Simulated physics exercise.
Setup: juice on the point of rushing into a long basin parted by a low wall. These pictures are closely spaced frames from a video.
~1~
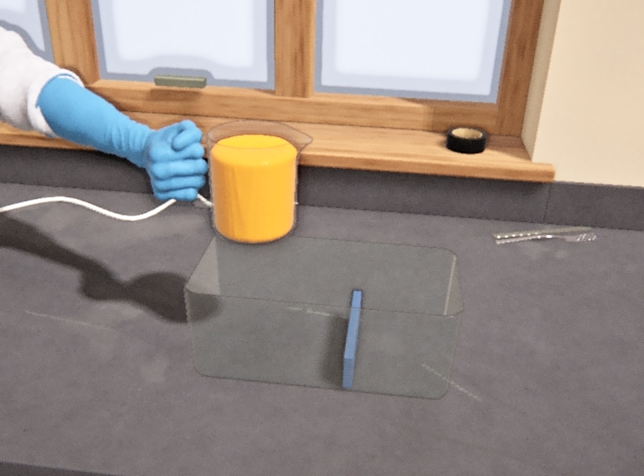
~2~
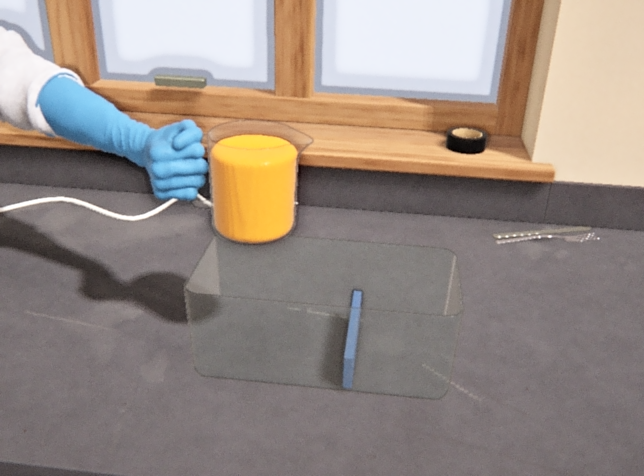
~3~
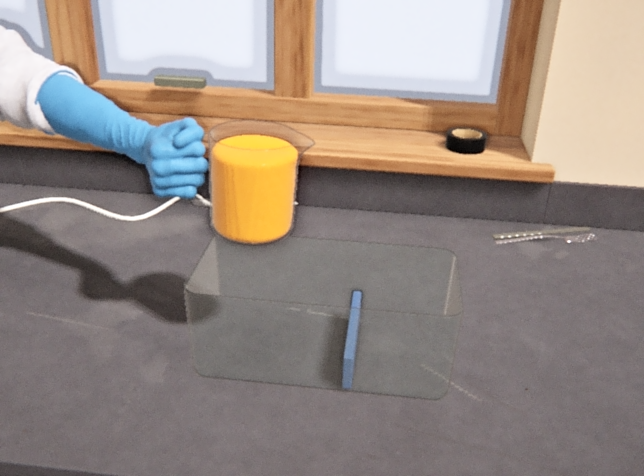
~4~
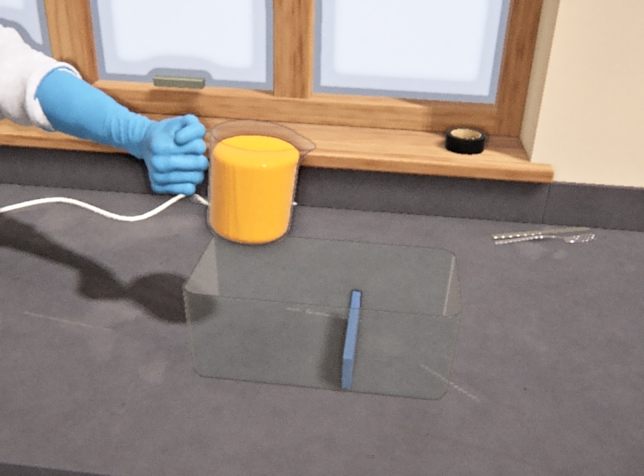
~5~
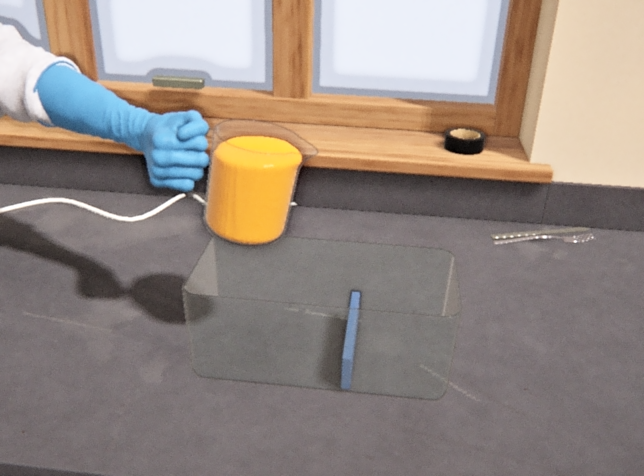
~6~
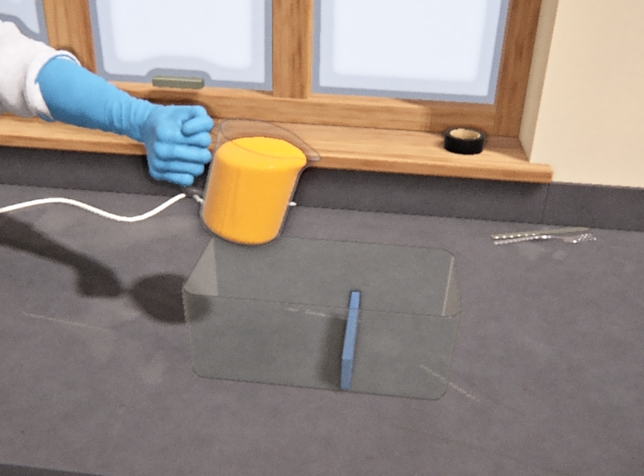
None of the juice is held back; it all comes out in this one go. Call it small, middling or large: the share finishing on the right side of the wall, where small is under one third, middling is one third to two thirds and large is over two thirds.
Middling.
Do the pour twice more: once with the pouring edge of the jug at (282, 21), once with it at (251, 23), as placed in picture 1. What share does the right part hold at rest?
In order: Close to 45 and 5 percent.
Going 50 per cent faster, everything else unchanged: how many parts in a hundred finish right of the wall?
About 35 per cent.
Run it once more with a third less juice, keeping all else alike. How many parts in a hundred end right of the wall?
It comes to around 25 percent.
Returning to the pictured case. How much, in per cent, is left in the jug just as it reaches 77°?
Around 75 in a hundred has not poured out yet.
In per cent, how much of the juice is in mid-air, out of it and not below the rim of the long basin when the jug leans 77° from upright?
It's close to 15 percent.
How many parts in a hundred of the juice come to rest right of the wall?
Share: Roughly 50 %.
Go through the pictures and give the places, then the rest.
In the first picture, tilt 0°; pouring edge (313, 139); surface from (213, 145) to (298, 151); the long basin's rim runs from (200, 260) to (459, 282); the wall's top is at (353, 323).
In the second picture, tilt 1°; pouring edge (314, 140); surface from (213, 145) to (298, 151).
In the third picture, tilt 3°; pouring edge (315, 143); surface from (215, 144) to (298, 152).
In the fourth picture, tilt 6°; pouring edge (317, 146); surface from (215, 145) to (300, 153).
In the fifth picture, tilt 10°; pouring edge (319, 152); surface from (217, 147) to (303, 155).
In the sixth picture, tilt 15°; pouring edge (321, 158); surface from (217, 149) to (308, 156).
A moment on, the jug is tipped on its side and 73 per cent is still to pour, 0 is left of the wall and 10 right of it.
Next, the jug is tipped right over and 16 per cent is still to pour, 27 is left of the wall and 46 right of it.
Then the jug is tipped right over and 0 per cent is still to pour, 49 is left of the wall and 49 right of it.
Later the jug is tipped right over and 0 per cent is still to pour, 50 is left of the wall and 50 right of it.
Finally, 50 per cent lies left of the wall, 50 right of it and 1 outside.
